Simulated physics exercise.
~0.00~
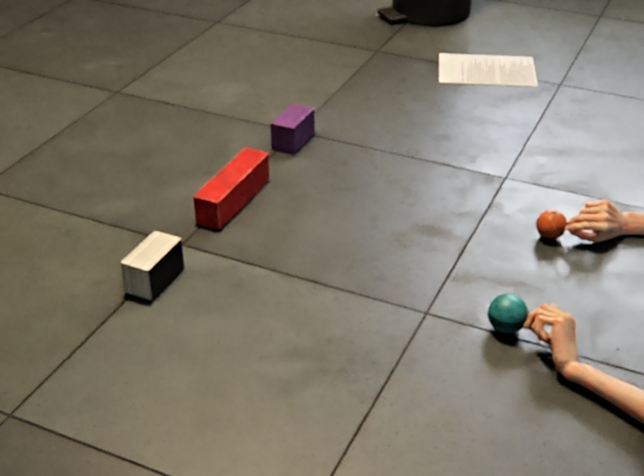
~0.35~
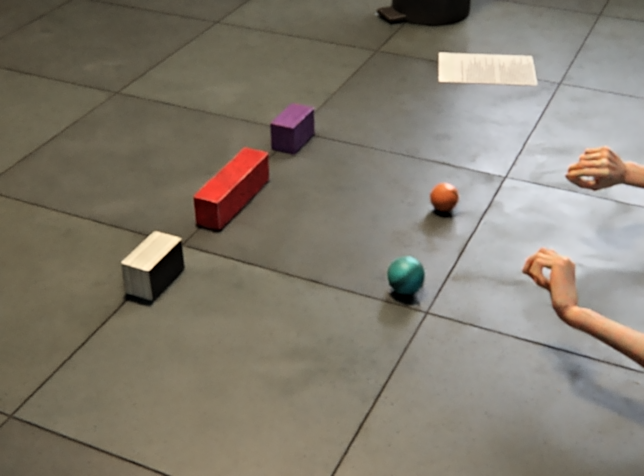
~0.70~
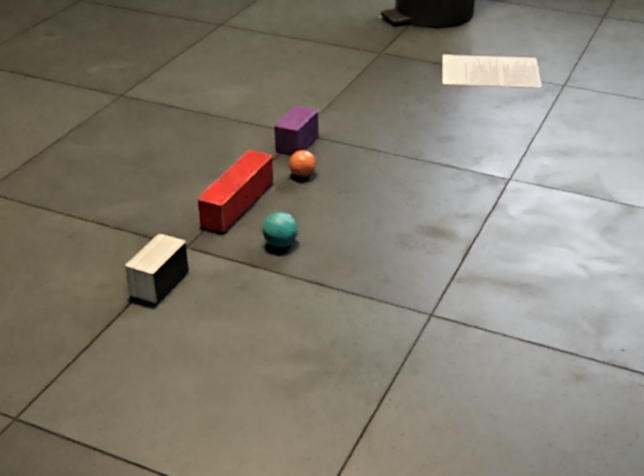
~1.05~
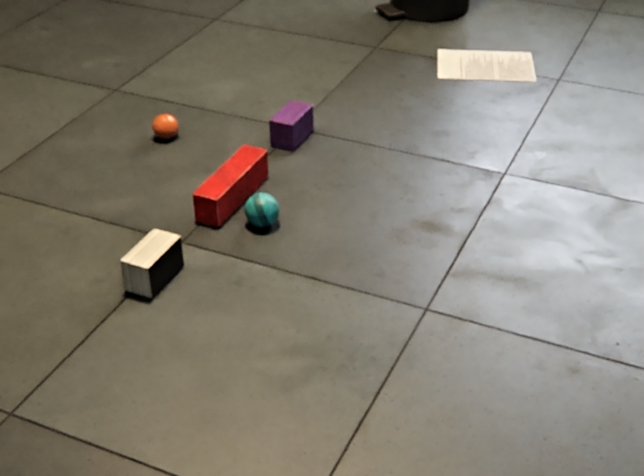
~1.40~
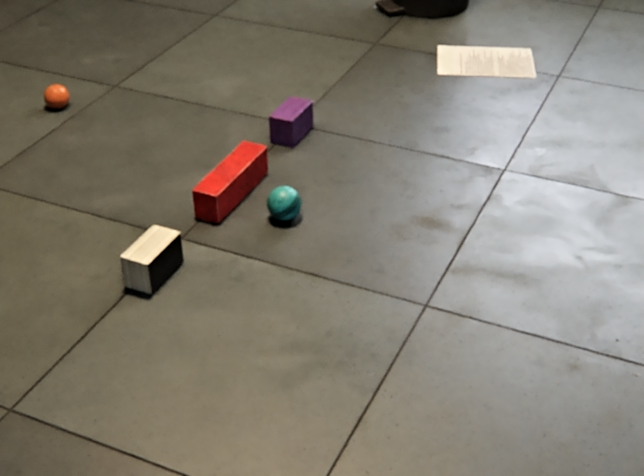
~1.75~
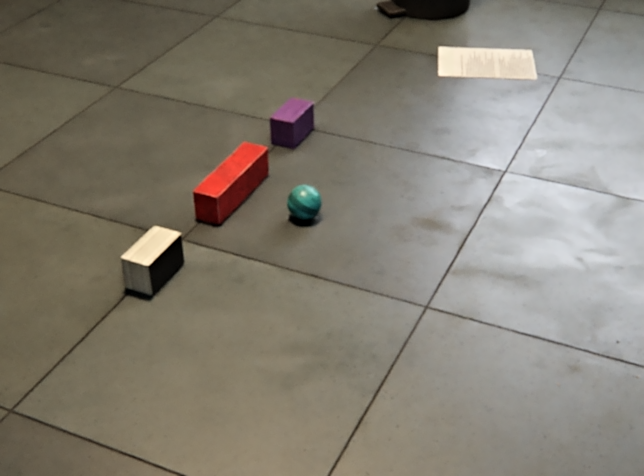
A turquoise ball bounces off the red block while an orange ball rolls through a gap.
